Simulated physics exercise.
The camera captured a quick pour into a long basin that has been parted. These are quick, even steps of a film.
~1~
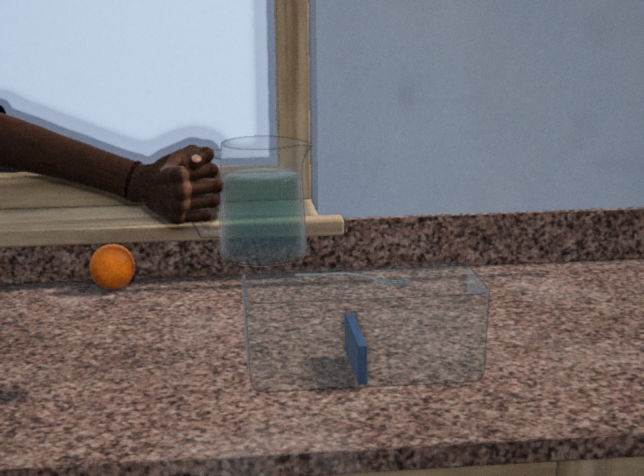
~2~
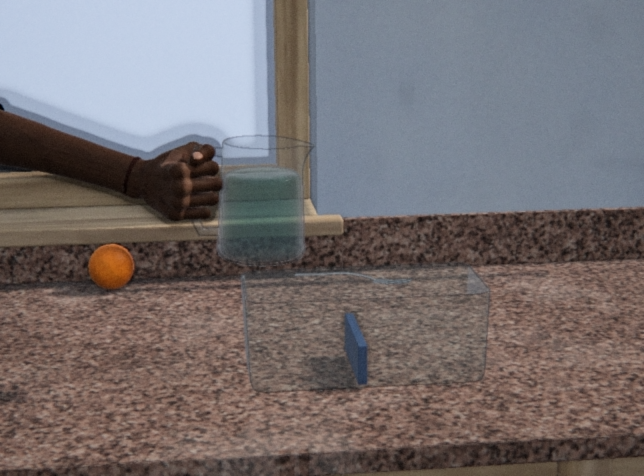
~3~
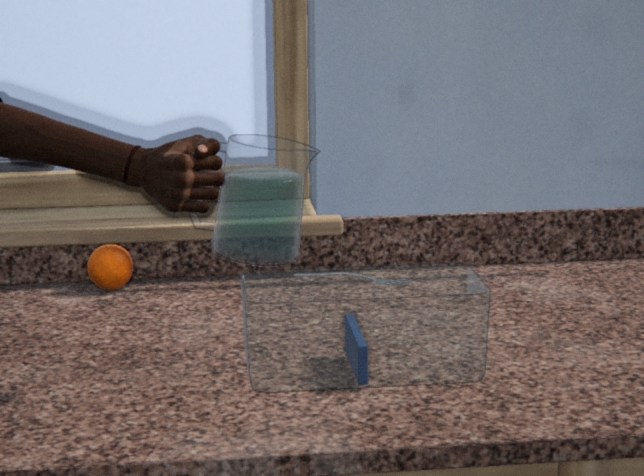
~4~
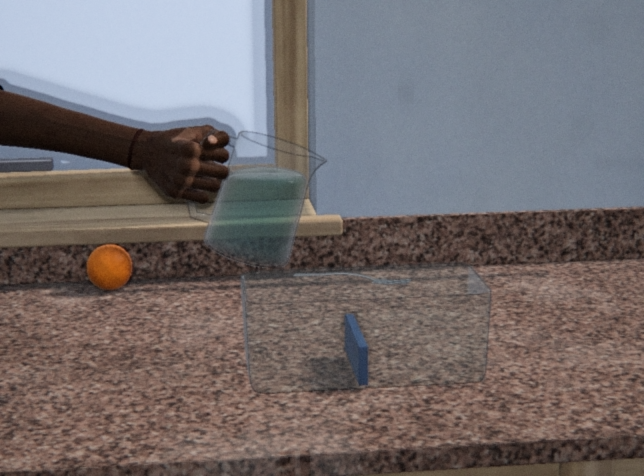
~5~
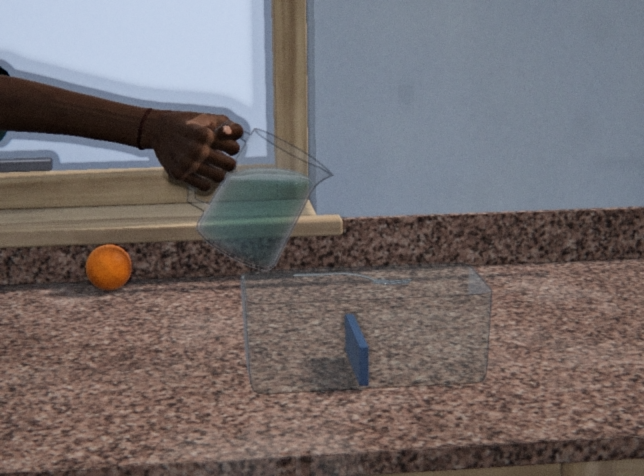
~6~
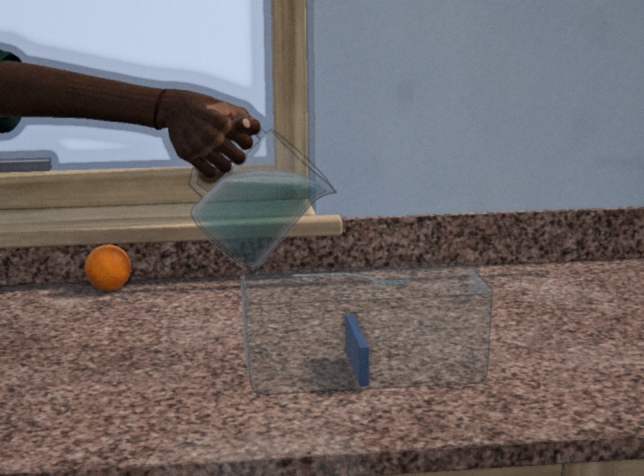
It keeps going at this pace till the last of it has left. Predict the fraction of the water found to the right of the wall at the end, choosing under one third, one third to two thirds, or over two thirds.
The quantity right of the wall will come in past two thirds.
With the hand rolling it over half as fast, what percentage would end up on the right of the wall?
About 90 per cent would end up there.
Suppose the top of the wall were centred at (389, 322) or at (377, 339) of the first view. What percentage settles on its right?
10 per cent, then 55 per cent, roughly.
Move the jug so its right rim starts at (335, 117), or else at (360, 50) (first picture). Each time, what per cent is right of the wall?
You'd get 90 percent from the first and 60 percent from the second.
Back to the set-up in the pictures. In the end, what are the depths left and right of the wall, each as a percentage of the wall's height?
Left side: Approx. 10 %; right side: Approx. 70 %.
A moment on, the jug is tipped on its side and 73 per cent is still to pour, 0 is left of the wall and 10 right of it.
Next, the jug is tipped on its side and 35 per cent is still to pour, 1 is left of the wall and 47 right of it.
Then the jug is tipped on its side and 16 per cent is still to pour, 3 is left of the wall and 75 right of it.
Later the jug is tipped on its side and 7 per cent is still to pour, 4 is left of the wall and 86 right of it.
At rest 10 per cent lies left of the wall, 89 right of it and 1 outside.
